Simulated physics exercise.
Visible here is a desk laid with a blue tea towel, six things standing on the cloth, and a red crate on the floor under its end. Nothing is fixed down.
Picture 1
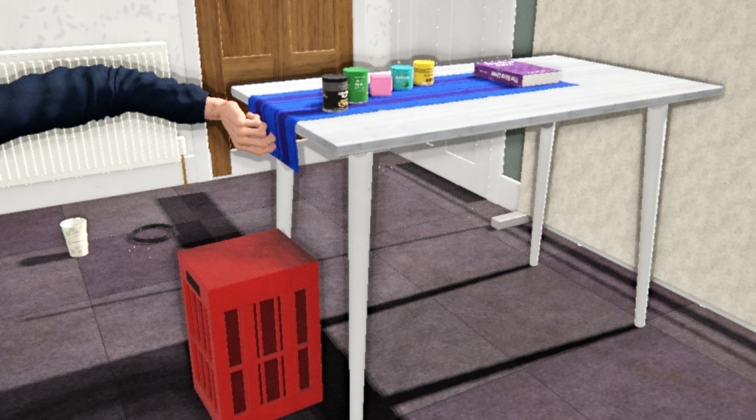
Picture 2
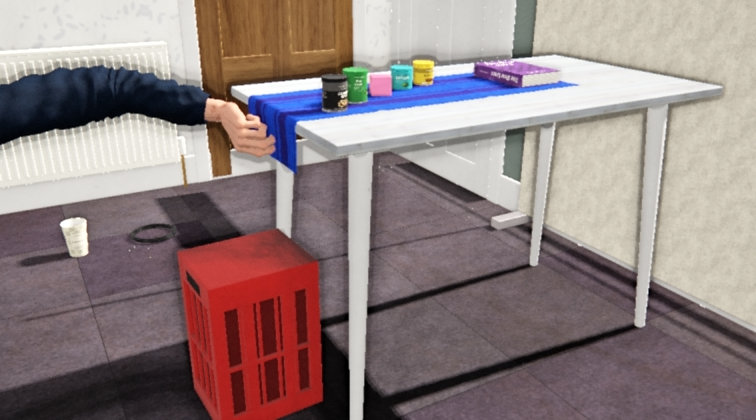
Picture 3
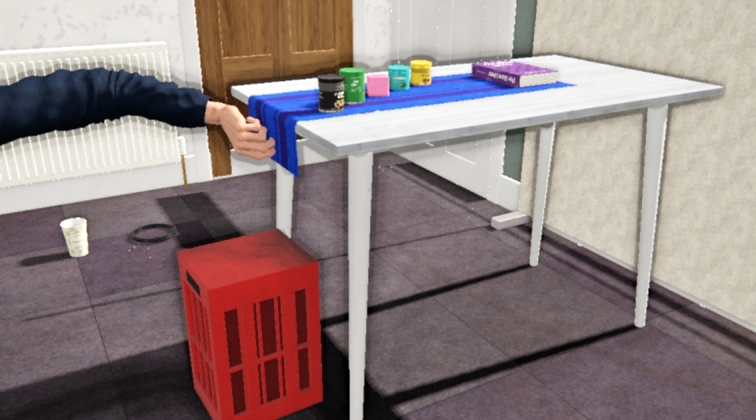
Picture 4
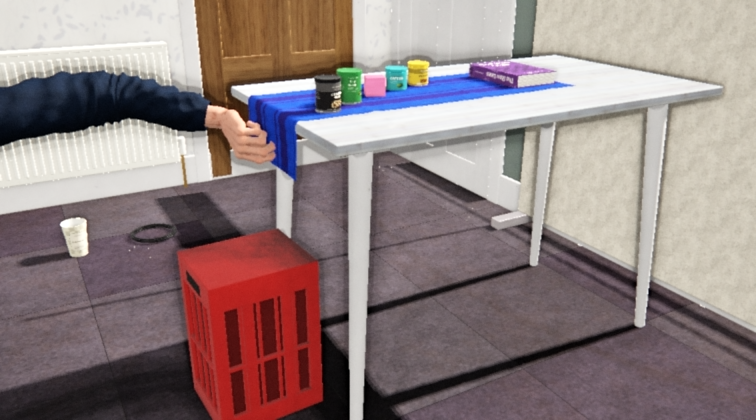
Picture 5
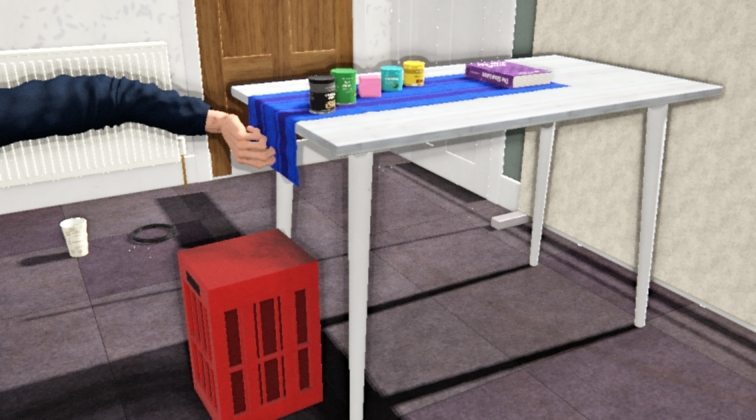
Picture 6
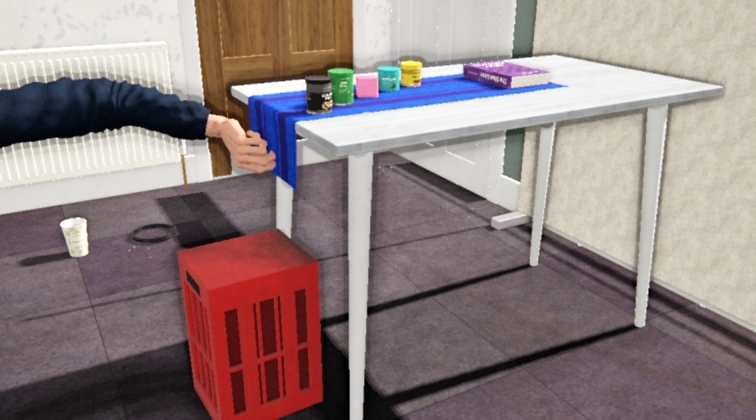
The clip shows a hand at the left slowly pulling a blue cloth over the end of a white table above a red crate, as the black, green, pink, turquoise and yellow items and a purple book shift slightly left with it.
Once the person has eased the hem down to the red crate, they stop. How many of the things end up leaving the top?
Two.
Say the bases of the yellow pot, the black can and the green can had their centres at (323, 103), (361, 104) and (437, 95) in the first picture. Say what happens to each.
Start with the yellow pot, which is lost; next the black can, which is lost; last the green can, which is kept.
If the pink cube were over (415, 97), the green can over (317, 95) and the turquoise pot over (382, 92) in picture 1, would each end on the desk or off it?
Pink cube: Still up. Green can: Off. Turquoise pot: Still up.
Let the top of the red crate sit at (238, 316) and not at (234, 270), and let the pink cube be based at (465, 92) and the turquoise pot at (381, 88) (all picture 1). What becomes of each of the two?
In the end the pink cube is still on top and the turquoise pot is no longer on top.
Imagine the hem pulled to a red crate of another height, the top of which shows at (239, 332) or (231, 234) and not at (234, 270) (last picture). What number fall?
Going over the edge would be 4 and 1.
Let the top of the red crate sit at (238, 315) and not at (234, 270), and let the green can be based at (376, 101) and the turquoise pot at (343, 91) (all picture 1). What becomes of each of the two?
Result: Green can gone, turquoise pot gone.
Soon after, hem near (274, 217); black can gone.
After that, hem on the crate; black can and green can gone.
In the end, hem on the crate; black can and green can gone. The count of fallen things is two.
